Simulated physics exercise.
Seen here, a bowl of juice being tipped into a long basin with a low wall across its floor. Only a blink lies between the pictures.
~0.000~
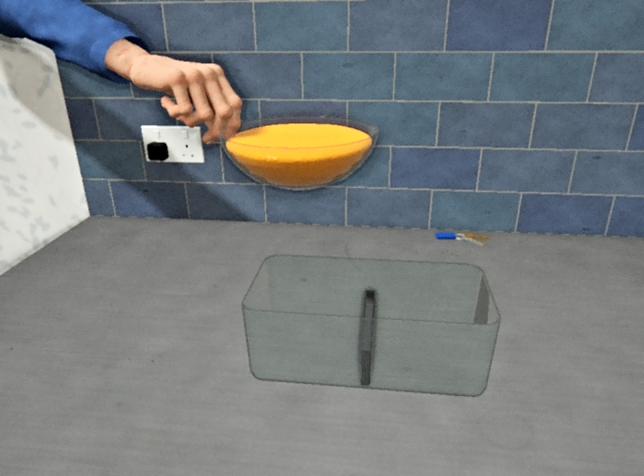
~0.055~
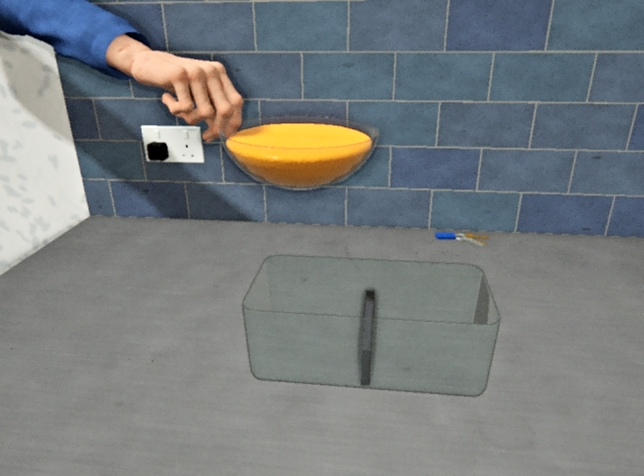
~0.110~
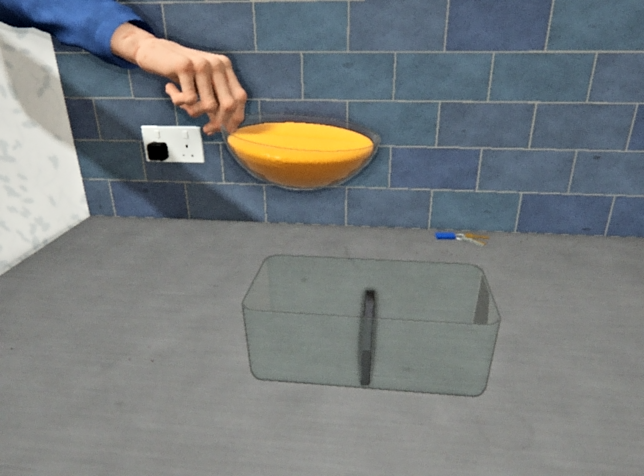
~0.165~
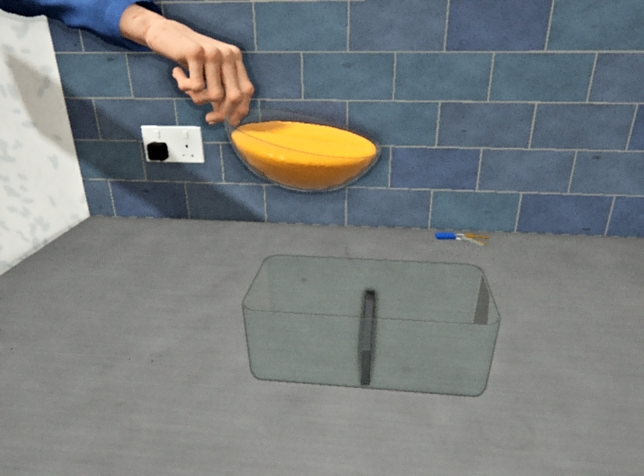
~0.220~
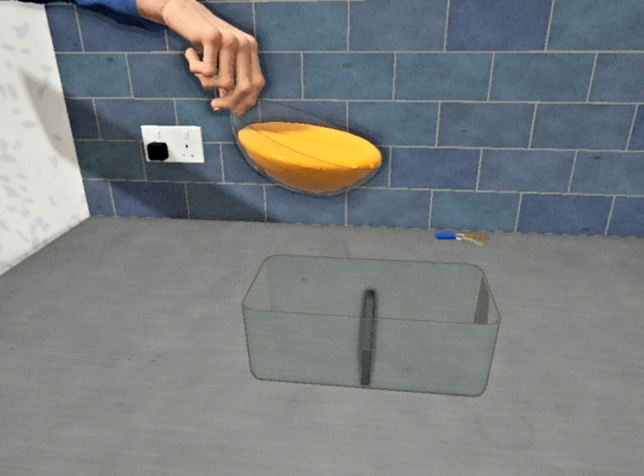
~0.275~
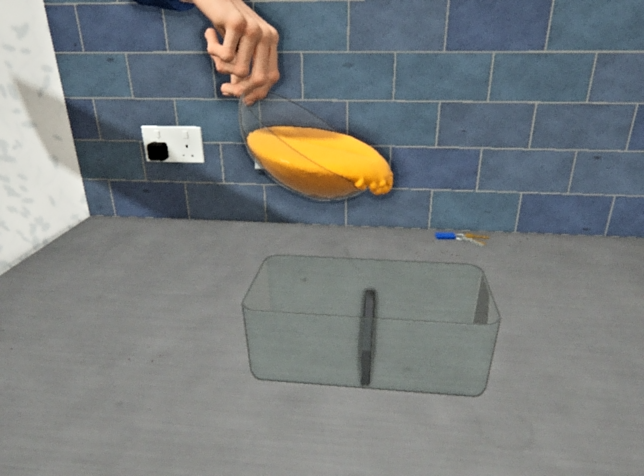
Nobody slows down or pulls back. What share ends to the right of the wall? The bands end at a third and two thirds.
The share right of the wall is more than two thirds.
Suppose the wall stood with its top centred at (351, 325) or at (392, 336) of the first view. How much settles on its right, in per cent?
In turn 75 and 45 in a hundred.
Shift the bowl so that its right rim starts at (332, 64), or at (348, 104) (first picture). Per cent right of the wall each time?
Roughly 60 per cent, and 65 per cent.
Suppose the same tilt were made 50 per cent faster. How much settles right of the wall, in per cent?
Some 70 per cent.
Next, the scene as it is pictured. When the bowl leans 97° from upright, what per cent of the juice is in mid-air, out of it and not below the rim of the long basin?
About 30 per cent.
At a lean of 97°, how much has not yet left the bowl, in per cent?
Some 0 per cent.
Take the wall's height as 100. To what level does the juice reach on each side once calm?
The left part 10 per cent, the right part 50.
By 0.57 s the tilt is 97° and 1 per cent is still to pour, 0 is left of the wall and 69 right of it.
By 0.78 s the tilt is 113° and 0 per cent is still to pour, 10 is left of the wall and 62 right of it.
By 1.01 s the tilt is 113° and 0 per cent is still to pour, 14 is left of the wall and 78 right of it.
By 1.25 s the tilt is 113° and 0 per cent is still to pour, 17 is left of the wall and 74 right of it.
At rest 18 per cent lies left of the wall, 73 right of it and 9 outside.
